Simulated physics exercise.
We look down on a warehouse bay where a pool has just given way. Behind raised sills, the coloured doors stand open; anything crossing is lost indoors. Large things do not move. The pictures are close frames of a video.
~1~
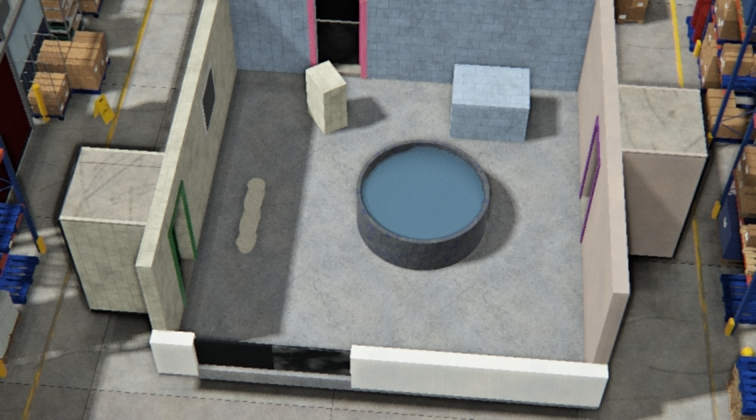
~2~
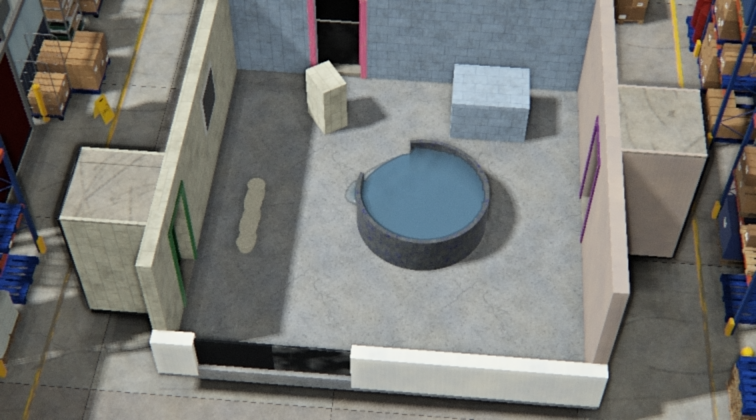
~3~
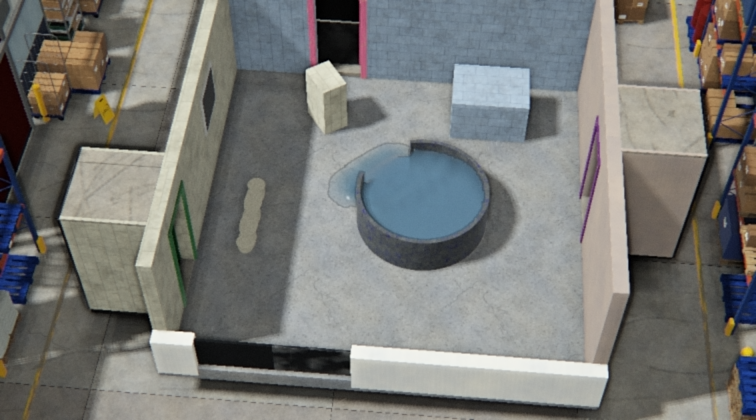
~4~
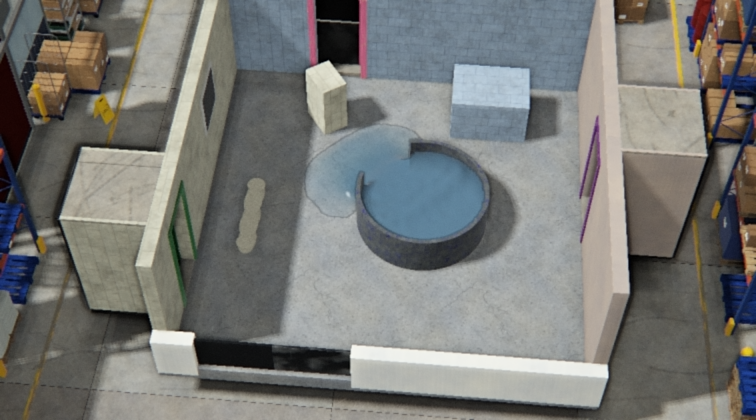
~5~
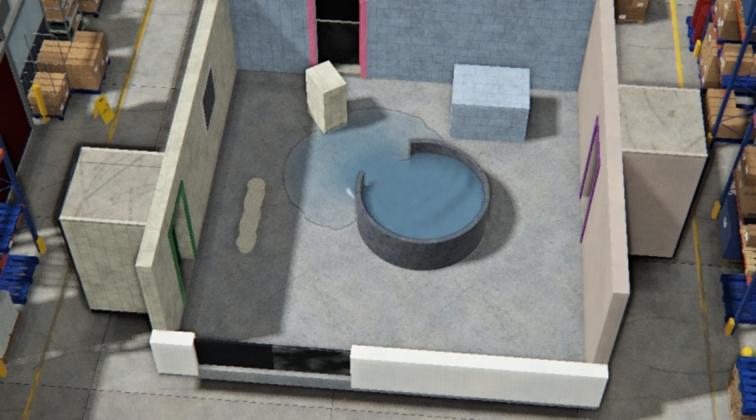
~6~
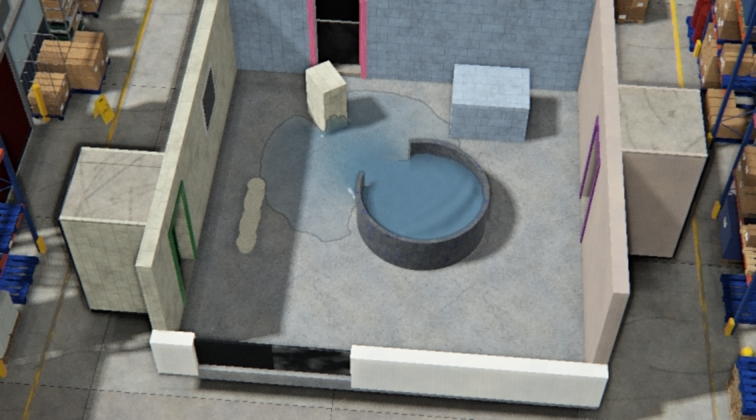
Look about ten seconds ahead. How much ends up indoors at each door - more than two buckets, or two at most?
Indoors: Green door, more than two; pink door, more than two; purple door, two at most.
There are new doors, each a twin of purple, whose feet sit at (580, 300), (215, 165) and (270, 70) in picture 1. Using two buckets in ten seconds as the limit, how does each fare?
Outcome by door - within the limit, past the limit, past the limit.
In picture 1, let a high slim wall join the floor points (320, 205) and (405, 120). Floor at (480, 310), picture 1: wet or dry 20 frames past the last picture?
There: Clear.
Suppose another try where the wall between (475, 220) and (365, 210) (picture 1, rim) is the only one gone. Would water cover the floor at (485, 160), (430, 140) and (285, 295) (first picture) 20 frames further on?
First unwetted, second unwetted, third soaked.
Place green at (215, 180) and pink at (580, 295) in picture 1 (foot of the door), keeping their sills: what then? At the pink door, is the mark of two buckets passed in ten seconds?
Door by door, the pink door stays inside the limit.
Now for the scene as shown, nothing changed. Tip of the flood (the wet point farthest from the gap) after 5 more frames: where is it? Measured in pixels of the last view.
Approximate pixel: (237, 73).
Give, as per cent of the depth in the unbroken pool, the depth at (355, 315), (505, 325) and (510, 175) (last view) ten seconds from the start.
About 8 per cent, then 8 per cent, then 8 per cent.
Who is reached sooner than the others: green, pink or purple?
I'd go with the pink-painted one.
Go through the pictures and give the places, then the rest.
The first picture shows the round pool at (423, 192) is whole and still.
In the second picture, water pours out on the round pool's far side and has run to (351, 197).
In the third picture, the front is at a hidden place, out from the gap on the round pool's far side.
In the fourth picture, water pours out on the round pool's far side and has run to (310, 172).
In the fifth picture, water pours out on the round pool's far side and has run to (294, 154).
In the sixth picture, the front is at (280, 129), out from the gap on the round pool's far side.
A moment on, water covers 30 % of the floor; the green door not reached, the pink door under two buckets in, the purple door not reached.
Next, water covers 30 % of the floor; the green door not reached, the pink door far over two buckets in, the purple door not reached.
Then, water covers 45 % of the floor; the green door wet at the sill, nothing in, the pink door far over two buckets in, the purple door not reached.
Later, water covers 70 % of the floor; the green door under two buckets in, the pink door far over two buckets in, the purple door wet at the sill, nothing in.
In the end, water covers 95 % of the floor; the green door over two buckets in, the pink door far over two buckets in, the purple door wet at the sill, nothing in.
